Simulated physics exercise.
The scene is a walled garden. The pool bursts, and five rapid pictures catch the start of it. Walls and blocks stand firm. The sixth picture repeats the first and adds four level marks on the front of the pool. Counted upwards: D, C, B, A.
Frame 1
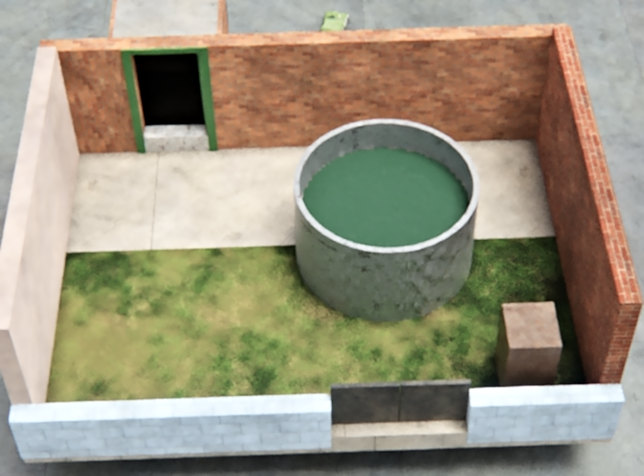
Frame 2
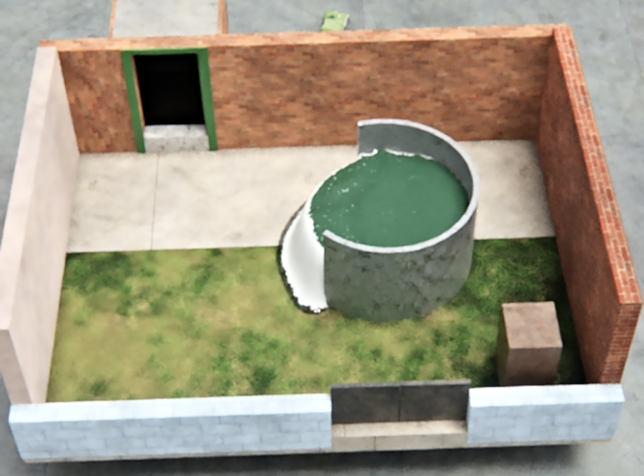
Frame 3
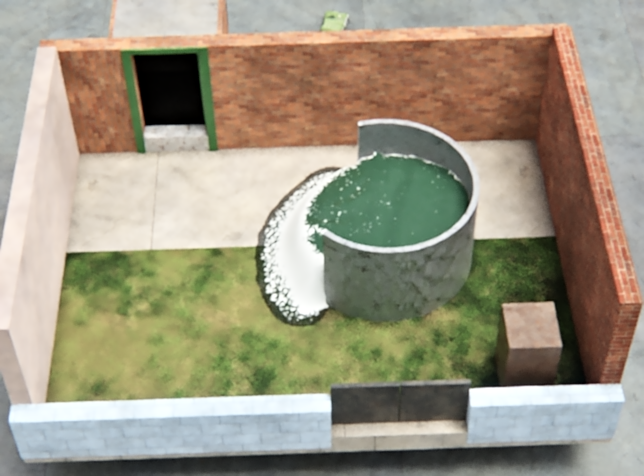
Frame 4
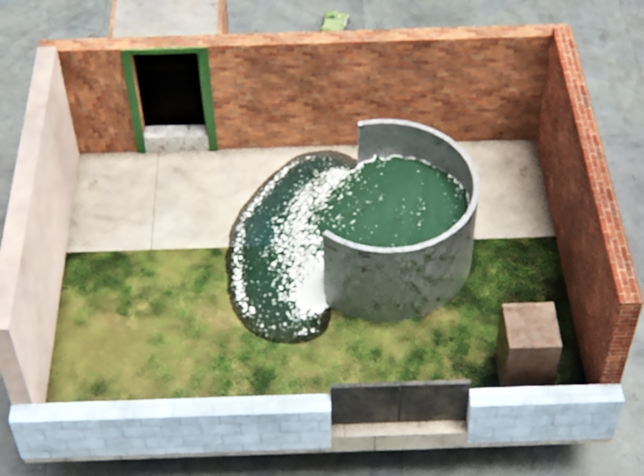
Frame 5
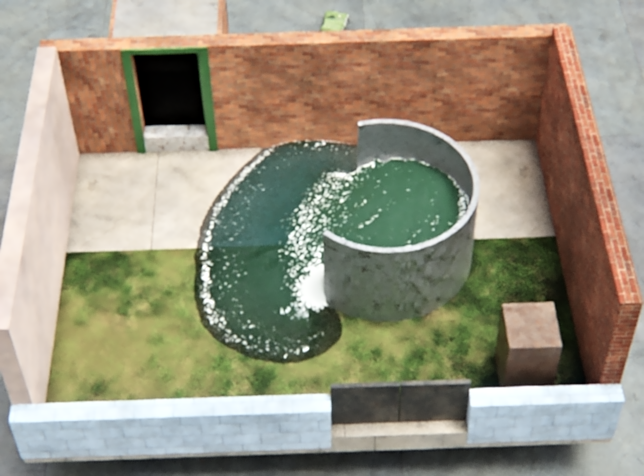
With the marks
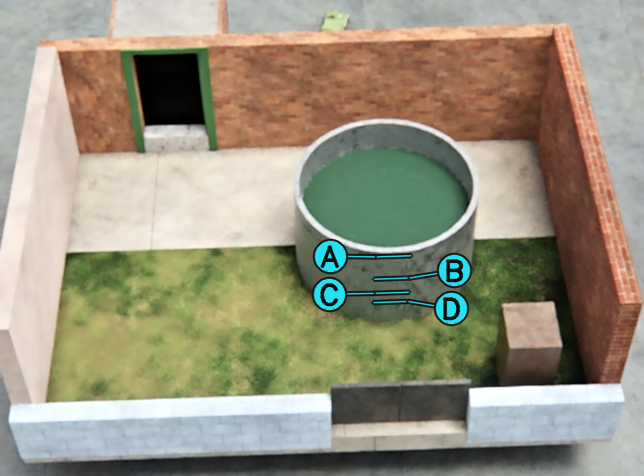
A walled garden with a round raised pool, its left side opening and green water pouring out, foaming and spreading across paving and grass.
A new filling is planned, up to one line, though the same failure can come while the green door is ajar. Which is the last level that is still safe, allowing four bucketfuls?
B will do.
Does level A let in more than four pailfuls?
Yes.
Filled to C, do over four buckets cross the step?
No, that is safe.
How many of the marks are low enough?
Three of them.
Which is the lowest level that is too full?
That is level A.
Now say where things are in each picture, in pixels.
Water in the pool at rest, its middle at (385, 207); foot of the green doorway at (178, 151); shut gate at (400, 389).
Water covers 3 % of the ground and shows as far out as (319, 308).
Water covers 6 % of the ground and shows as far out as (295, 320).
Water covers 13 % of the ground and shows as far out as (272, 336).
Water covers 21 % of the ground and shows as far out as (267, 355).
On the marked copy, A at (392, 256); B at (391, 278); C at (391, 292); D at (390, 302); from the bottom up D, C, B, A.
If A is chosen, about 9 bucketfuls get in.
If B is chosen, a bucket or two gets in.
If C is chosen, nothing gets over.
If D is chosen, nothing gets over.
